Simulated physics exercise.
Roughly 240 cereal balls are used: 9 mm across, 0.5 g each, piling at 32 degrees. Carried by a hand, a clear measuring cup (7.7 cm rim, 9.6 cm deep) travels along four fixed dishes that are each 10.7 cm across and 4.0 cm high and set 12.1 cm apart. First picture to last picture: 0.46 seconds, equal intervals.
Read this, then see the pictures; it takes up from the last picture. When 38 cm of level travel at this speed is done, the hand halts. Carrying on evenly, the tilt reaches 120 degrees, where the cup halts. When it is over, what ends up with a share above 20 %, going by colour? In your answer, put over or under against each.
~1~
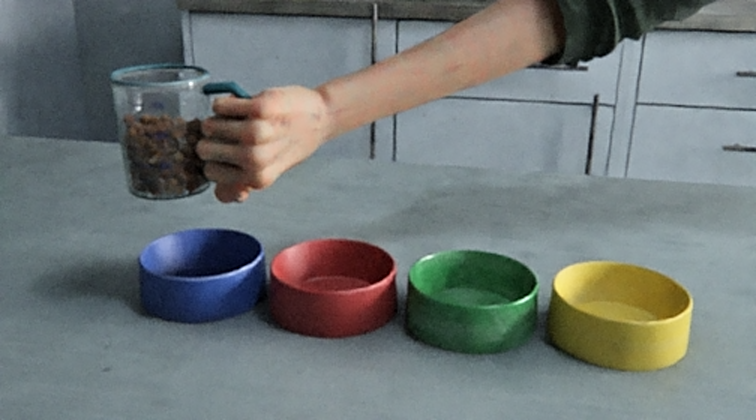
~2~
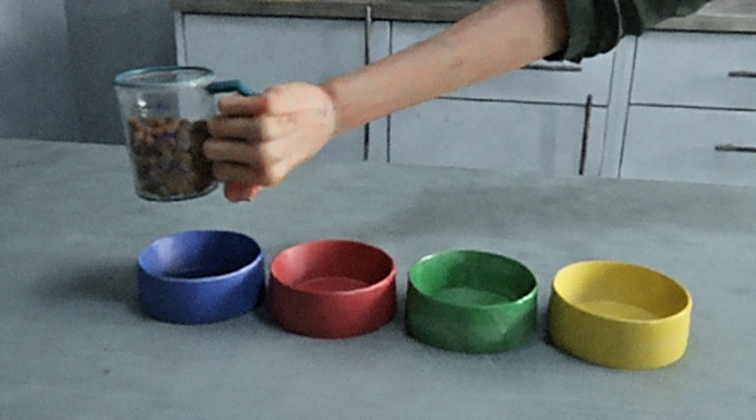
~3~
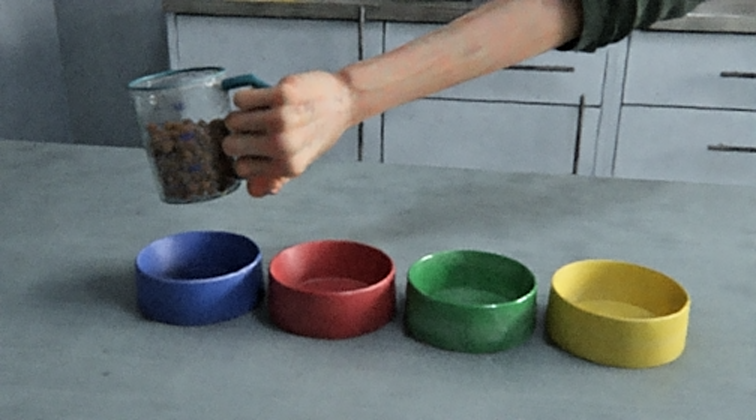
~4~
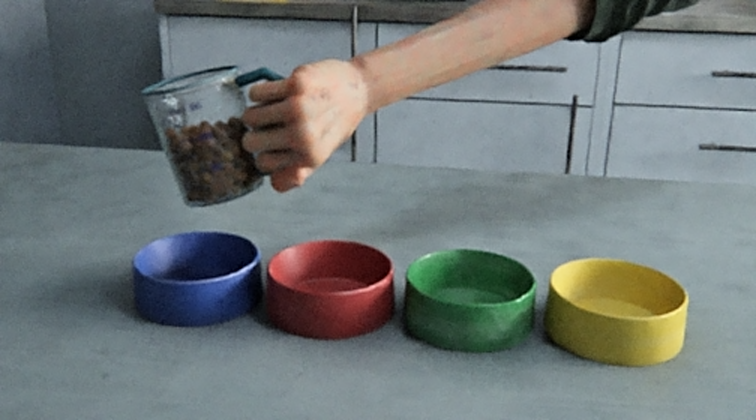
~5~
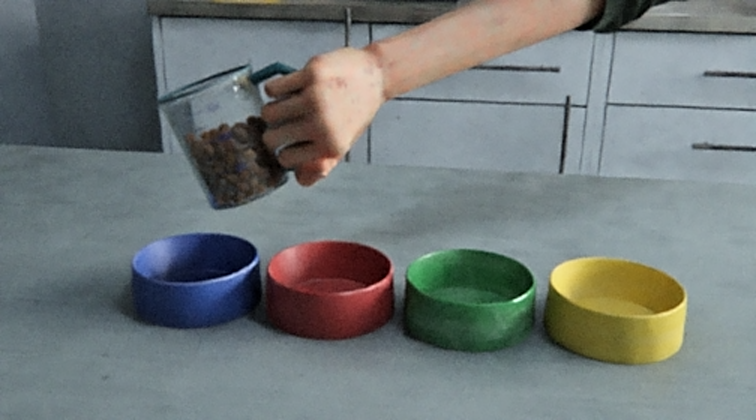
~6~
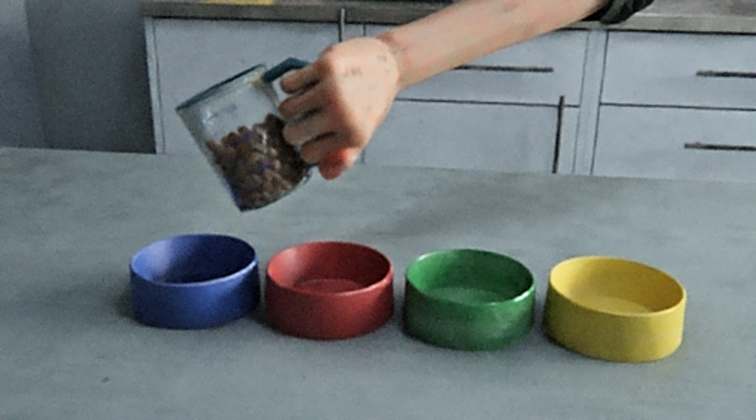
Red - under; blue - under; green - over; yellow - under; counter - over.
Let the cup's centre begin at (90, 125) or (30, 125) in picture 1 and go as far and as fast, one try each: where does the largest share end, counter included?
Try 1 - green; try 2 - red.
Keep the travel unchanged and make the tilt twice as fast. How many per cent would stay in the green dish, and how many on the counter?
Then green ends at 0 and the counter at 10.
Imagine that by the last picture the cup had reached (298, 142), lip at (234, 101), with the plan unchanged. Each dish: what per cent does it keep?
Per cent kept: Red 0; blue 0; green 60; yellow 10.
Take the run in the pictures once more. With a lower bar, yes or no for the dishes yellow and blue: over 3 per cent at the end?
Well, yellow gets a tick and blue gets a cross.
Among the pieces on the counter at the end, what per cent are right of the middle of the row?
About 100 %.
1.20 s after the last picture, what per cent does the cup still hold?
About 95 %.
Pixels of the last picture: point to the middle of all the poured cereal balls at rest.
Somewhere near (499, 309) in the last picture.
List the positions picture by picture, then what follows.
The first frame shows cup at (165, 132), tilt 0 degrees, lip at (117, 73), moved 0.0 cm; middle of the pieces at (168, 148); blue dish at (202, 252); red dish at (334, 264); green dish at (473, 277); yellow dish at (621, 291).
The second frame shows cup at (171, 133), tilt 2 degrees, lip at (120, 76), moved 0.7 cm; middle of the pieces at (175, 150).
The third frame shows cup at (189, 135), tilt 8 degrees, lip at (134, 83), moved 2.5 cm; middle of the pieces at (194, 152).
The fourth frame shows cup at (208, 137), tilt 14 degrees, lip at (148, 90), moved 4.3 cm; middle of the pieces at (215, 153).
The fifth frame shows cup at (228, 139), tilt 20 degrees, lip at (164, 98), moved 6.1 cm; middle of the pieces at (236, 154).
The sixth frame shows cup at (249, 140), tilt 26 degrees, lip at (181, 106), moved 7.9 cm; middle of the pieces at (258, 155); blue dish at (195, 258); red dish at (330, 267); green dish at (470, 275); yellow dish at (616, 284).
Then, 0.72 s after the last picture, tilt 73 degrees; cup holds 100 %.
Then, 1.20 s after the last picture, tilt 104 degrees; cup holds 95 %, green 5 %.
Then, 1.75 s after the last picture, tilt 120 degrees; cup holds 10 %, green 55 %, yellow 10 %.
In the end, red 0 %, blue 0 %, green 60 %, yellow 10 %, counter 30 %.
